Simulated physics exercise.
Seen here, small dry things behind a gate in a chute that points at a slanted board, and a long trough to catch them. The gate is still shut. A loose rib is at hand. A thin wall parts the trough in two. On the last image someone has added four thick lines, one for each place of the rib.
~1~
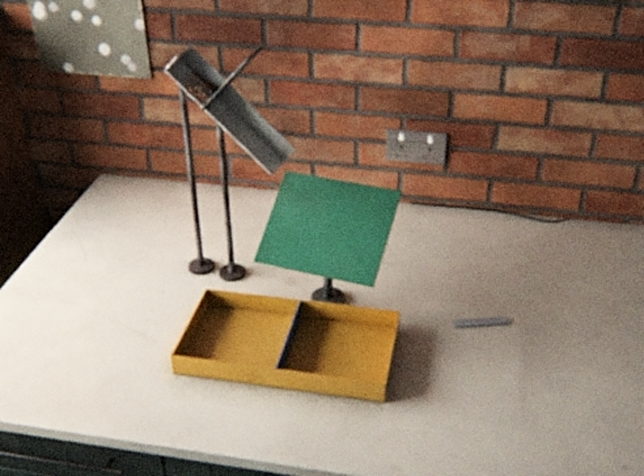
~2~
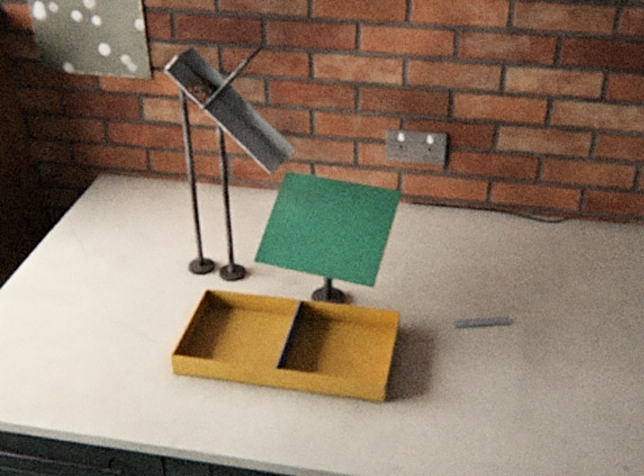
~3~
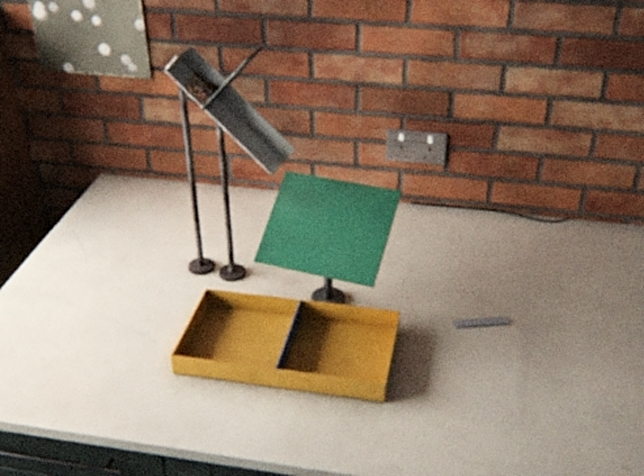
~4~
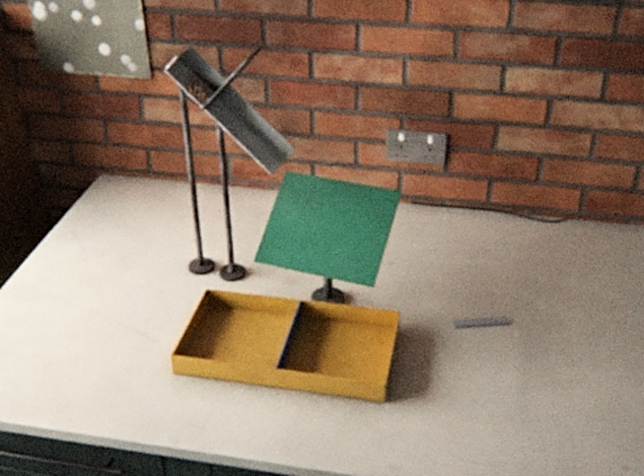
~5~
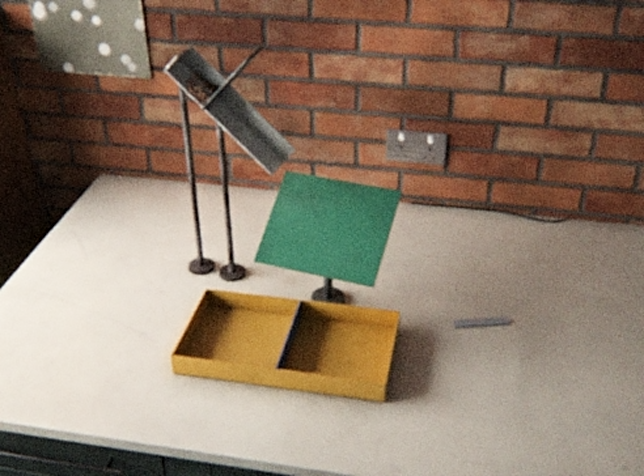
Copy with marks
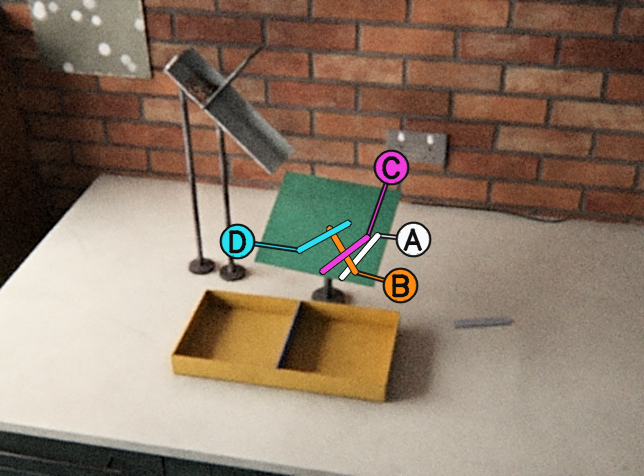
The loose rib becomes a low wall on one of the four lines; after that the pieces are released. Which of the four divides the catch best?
It is C.
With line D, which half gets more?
The left half.
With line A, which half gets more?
Right.
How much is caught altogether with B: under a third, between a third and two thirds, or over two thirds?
Over two thirds.
On the marked copy, line A from (377, 235) to (341, 277); line B from (329, 228) to (355, 272); line C from (367, 237) to (322, 271); line D from (348, 223) to (299, 250).
For line A, of what is caught, a small part in the left half, most in the right.
For line B, of what is caught, about a quarter in the left half, most in the right.
For line C, of what is caught, about half in the left half, about half in the right.
For line D, of what is caught, nearly all in the left half, a stray few in the right.
